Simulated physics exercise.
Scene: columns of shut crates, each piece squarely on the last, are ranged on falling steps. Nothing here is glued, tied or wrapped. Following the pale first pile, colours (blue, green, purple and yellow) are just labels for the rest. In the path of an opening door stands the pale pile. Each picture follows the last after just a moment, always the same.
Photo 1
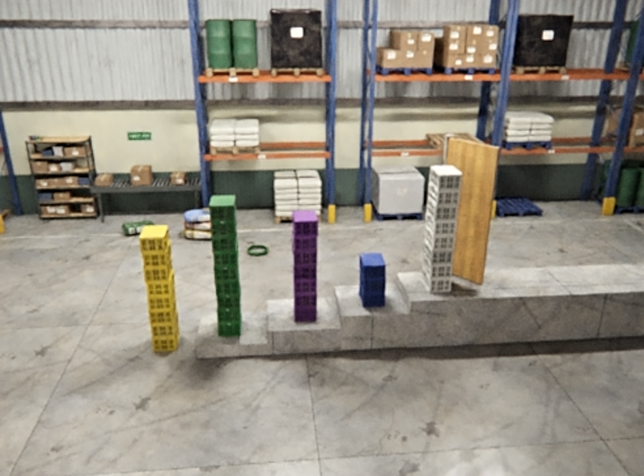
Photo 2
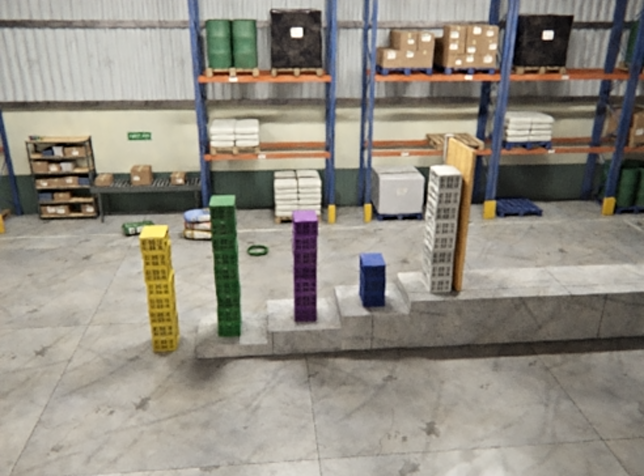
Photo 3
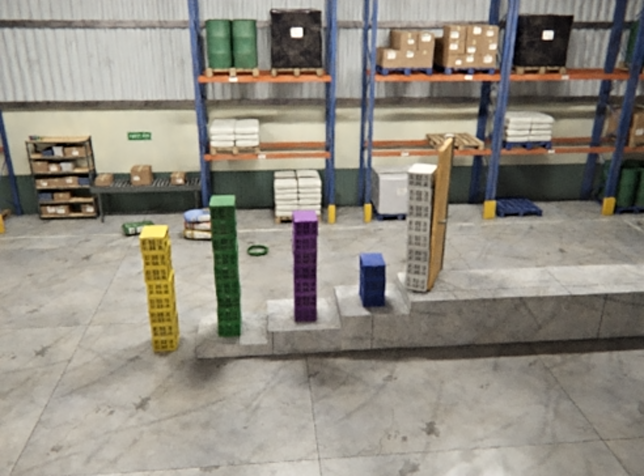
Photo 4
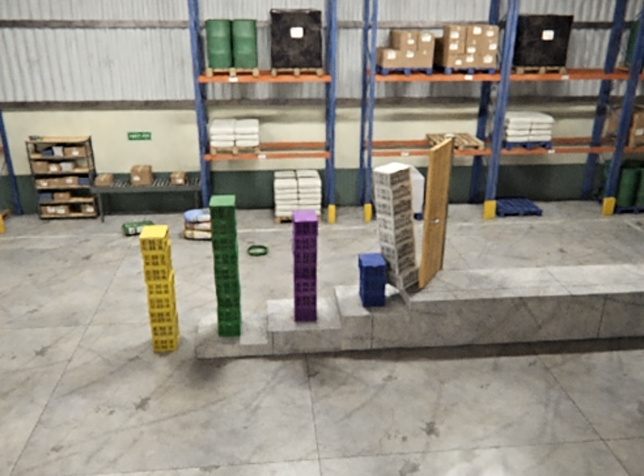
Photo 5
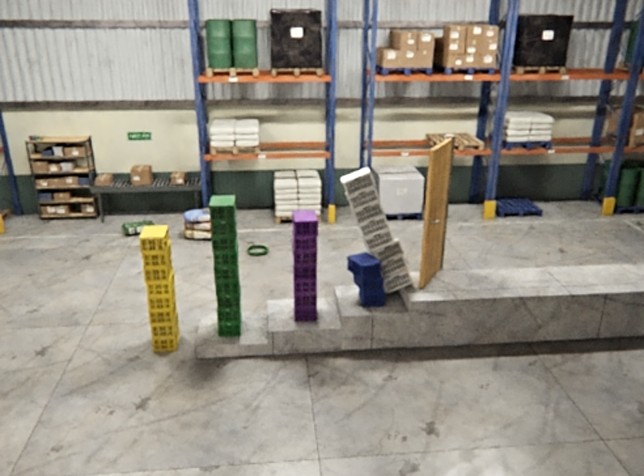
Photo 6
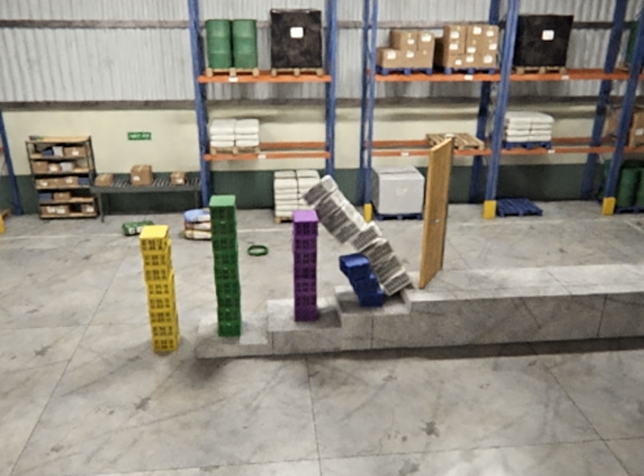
A wooden door swung leftward into a tall white stack of crates on a step, and the stack leaned far over to the left, pushing the short blue stack beside it askew.
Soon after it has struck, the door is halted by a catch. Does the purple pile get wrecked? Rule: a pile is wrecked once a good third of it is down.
No, it survives.
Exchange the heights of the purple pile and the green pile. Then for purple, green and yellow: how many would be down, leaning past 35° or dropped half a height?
It comes to purple 0, then green 0, then yellow 0.
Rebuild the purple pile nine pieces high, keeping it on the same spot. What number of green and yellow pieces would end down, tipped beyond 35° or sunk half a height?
Green 0, yellow 0.
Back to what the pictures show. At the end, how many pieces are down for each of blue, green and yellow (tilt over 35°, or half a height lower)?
Blue: 2, green: 0, yellow: 0.
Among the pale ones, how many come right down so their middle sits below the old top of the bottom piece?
Pale piece tally: 8.
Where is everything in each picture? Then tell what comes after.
In the first frame (places mark the middle of the side facing us), door edge (495, 178) swinging in; top purple crate (306, 229); top yellow crate (152, 245); the rest undisturbed.
The second frame shows door edge (471, 182) swinging in; top purple crate (306, 229).
The third frame shows door edge (438, 181) past square; top purple crate (306, 229).
The fourth frame shows door edge (429, 180) past square, top of the pale pile leaning a little; top purple crate (306, 229); the rest undisturbed.
The fifth frame shows door edge (429, 180) past square, top of the pale pile leaning clearly; top purple crate (306, 229); top blue crate (372, 271) shifted half its height; 2 disturbed, none down.
The sixth frame shows door edge (429, 180) past square, top of the pale pile leaning well over; top purple crate (306, 229); top blue crate (360, 271) leaning barely; 3 disturbed, none down.
Soon after the last picture, 7 of the pale pile down; none of the 7 purple crates down (0 of 27 in all colours); top purple crate unmoved; top blue crate leaning clearly.
A little later, 8 of the pale pile down; none of the 7 purple crates down (2 of 27 in all colours); top purple crate unmoved; top blue crate on its side.
At rest, 8 of the pale pile down; none of the 7 purple crates down (2 of 27 in all colours); top purple crate unmoved; top blue crate on its side. As the last picture would show them, middles, top purple crate near (305, 223), top blue crate near (325, 305).
